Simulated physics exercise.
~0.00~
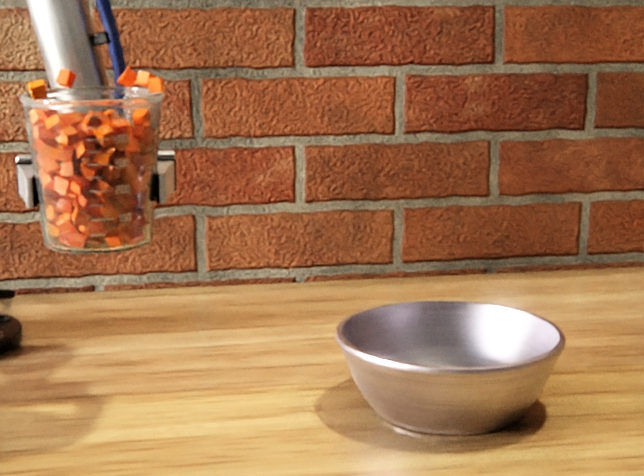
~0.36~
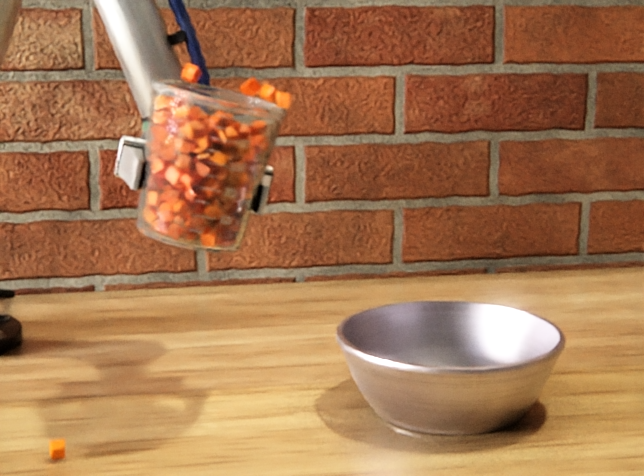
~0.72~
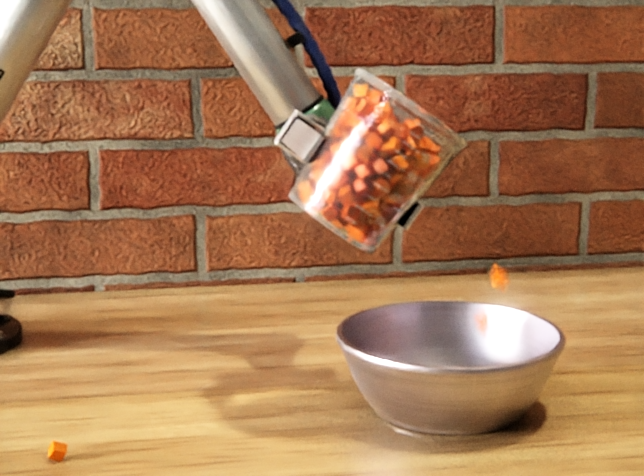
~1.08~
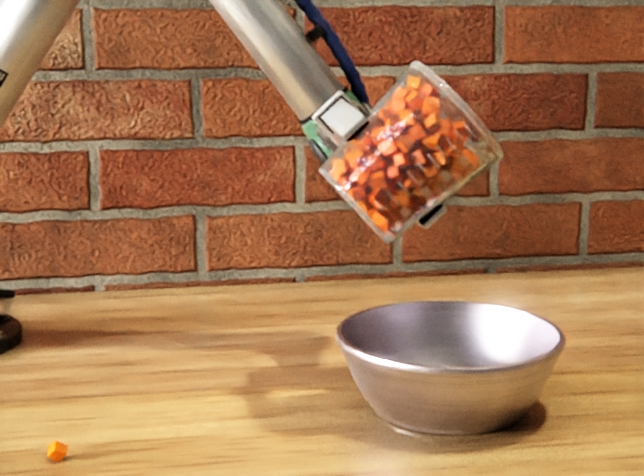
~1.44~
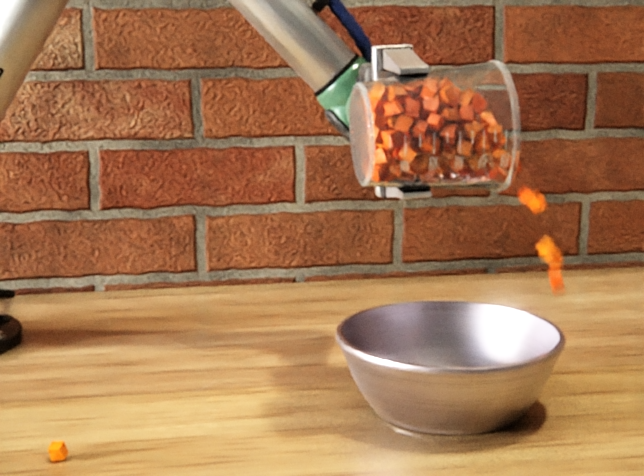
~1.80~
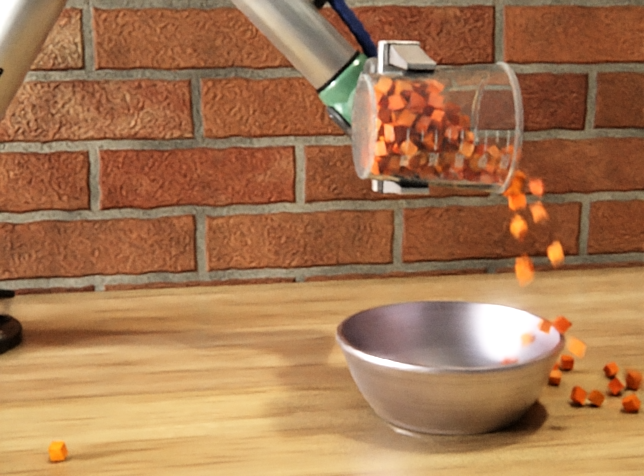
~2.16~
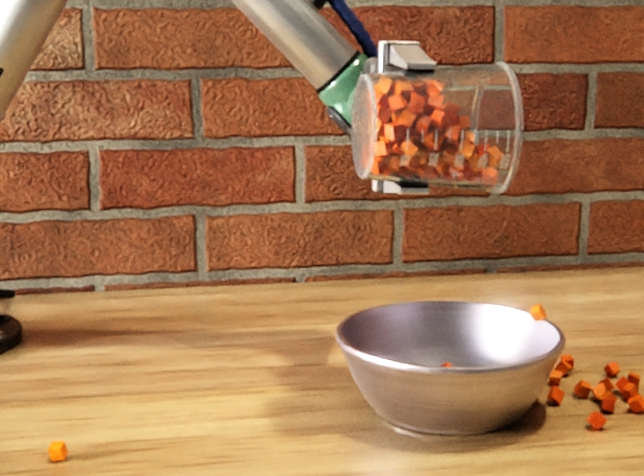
A robotic arm carried a clear beaker of orange vegetable cubes to the right, dropping one on the wooden table, then tipped it sideways above a metal bowl, spilling some into and beyond the bowl while many stayed in the beaker.
